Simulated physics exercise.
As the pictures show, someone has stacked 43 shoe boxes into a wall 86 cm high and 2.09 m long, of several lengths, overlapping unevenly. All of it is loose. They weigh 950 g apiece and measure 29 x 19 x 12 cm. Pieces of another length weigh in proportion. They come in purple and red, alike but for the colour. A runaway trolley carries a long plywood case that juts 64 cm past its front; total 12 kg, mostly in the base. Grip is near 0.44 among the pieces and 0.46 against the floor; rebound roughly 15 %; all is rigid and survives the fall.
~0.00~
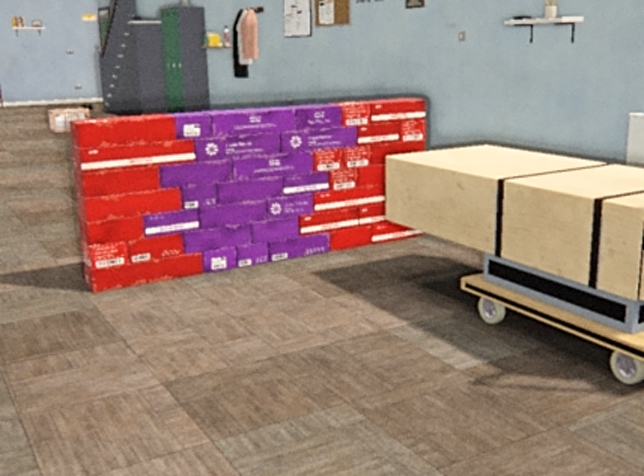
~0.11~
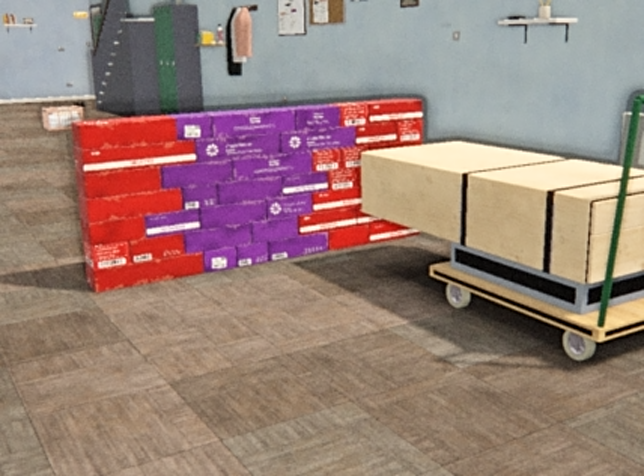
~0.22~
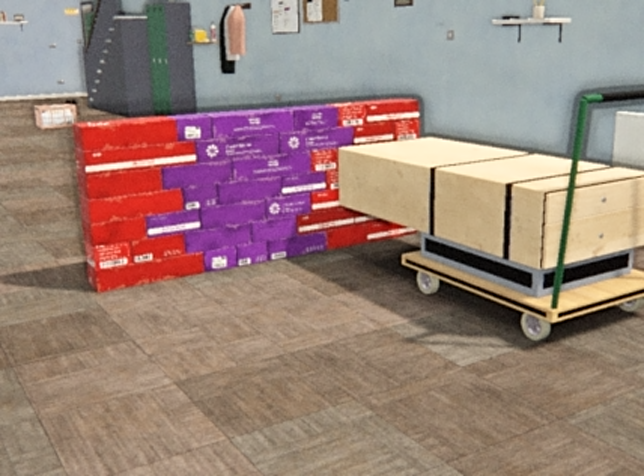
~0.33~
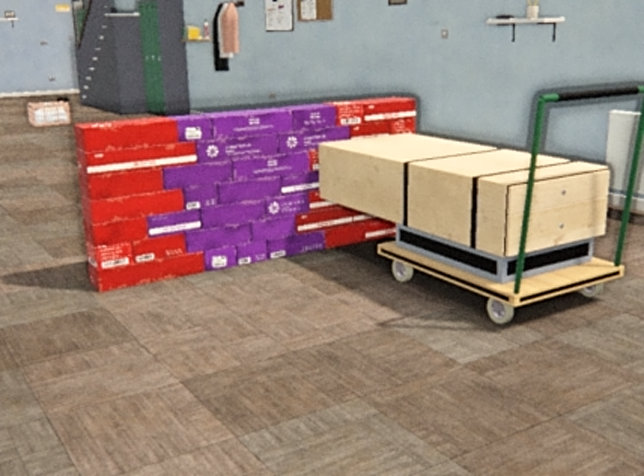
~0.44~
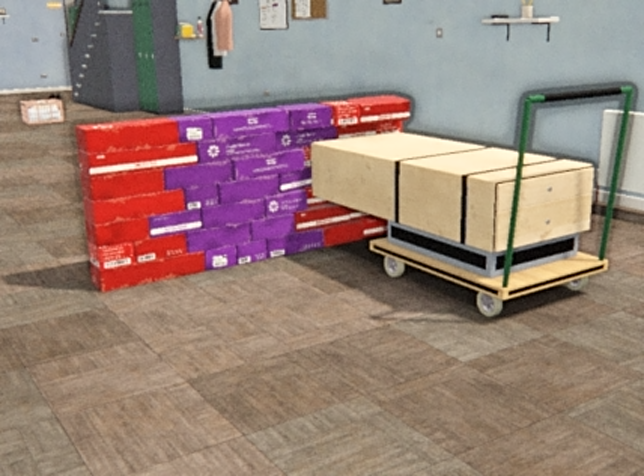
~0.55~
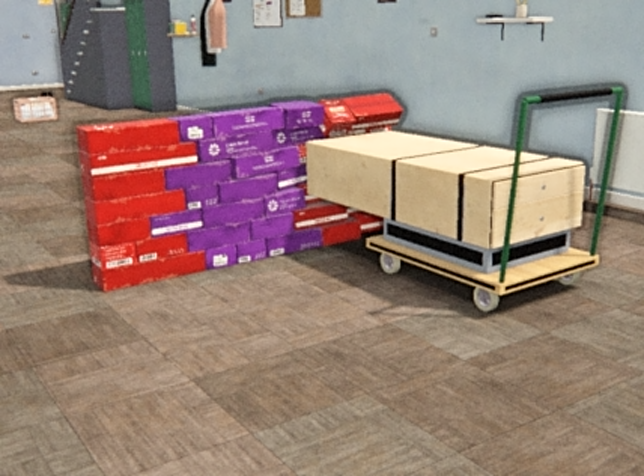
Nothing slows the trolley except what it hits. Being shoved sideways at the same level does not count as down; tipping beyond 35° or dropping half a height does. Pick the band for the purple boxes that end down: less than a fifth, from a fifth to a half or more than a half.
The part is from a fifth to a half.
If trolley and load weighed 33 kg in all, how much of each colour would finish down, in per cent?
Then red 50, purple 40 per cent.
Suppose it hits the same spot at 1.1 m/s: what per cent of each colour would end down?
Then red 0, purple 0 per cent.
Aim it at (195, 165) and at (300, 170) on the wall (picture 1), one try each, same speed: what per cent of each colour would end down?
Red 30 then 70, purple 70 then 80 per cent.
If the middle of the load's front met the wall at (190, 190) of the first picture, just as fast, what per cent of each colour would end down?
In that case red 30, purple 70 per cent.
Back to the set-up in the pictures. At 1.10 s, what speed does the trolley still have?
Near 0.1 m/s.
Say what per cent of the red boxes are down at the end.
By colour: Red 60 per cent.
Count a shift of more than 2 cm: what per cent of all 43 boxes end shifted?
Shifted: 50 per cent.
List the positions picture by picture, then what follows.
In the first picture (each place is the centre of the face we see best; the camera moves round a little), load (392, 177) 63 cm short of the wall; top purple box (256, 123); top red box (399, 112); all as stacked.
In the second picture, load (367, 172) 41 cm short of the wall; top purple box (255, 124).
In the third picture, load (344, 167) 19 cm short of the wall; top purple box (255, 124).
In the fourth picture, load (324, 161) 15 mm into the wall's line; top purple box (254, 125); 11 have shifted.
In the fifth picture, load (317, 160) 9 cm into the wall's line; top purple box (253, 124) moved 22 mm; top red box (386, 113) tilted 8°; 22 have shifted.
In the sixth picture, load (312, 159) 13 cm into the wall's line; top purple box (250, 122) moved 57 mm; top red box (378, 121) tilted 33°; steepest lean 43°, the box at (338, 110); 25 have shifted.
By 0.80 s, load 18 cm past the wall's line, still rolling; none of the 18 purple boxes down (7 of 43 in all colours); top purple box tilted 23°; top red box tilted 27°, 20 cm lower.
By 1.10 s, load 21 cm past the wall's line, still rolling; 7 of the 18 purple boxes down (22 of 43 in all colours); top purple box tilted 72°, 34 cm lower; top red box tilted 12°, 55 cm lower.
When it is over (2.0 s), load 25 cm past the wall's line, stopped; 7 of the 18 purple boxes down (22 of 43 in all colours); top purple box upside down; top red box 55 cm lower. That is 39 per cent. In pixels of the last frame, middles, top purple box near (123, 230), top red box near (331, 182).
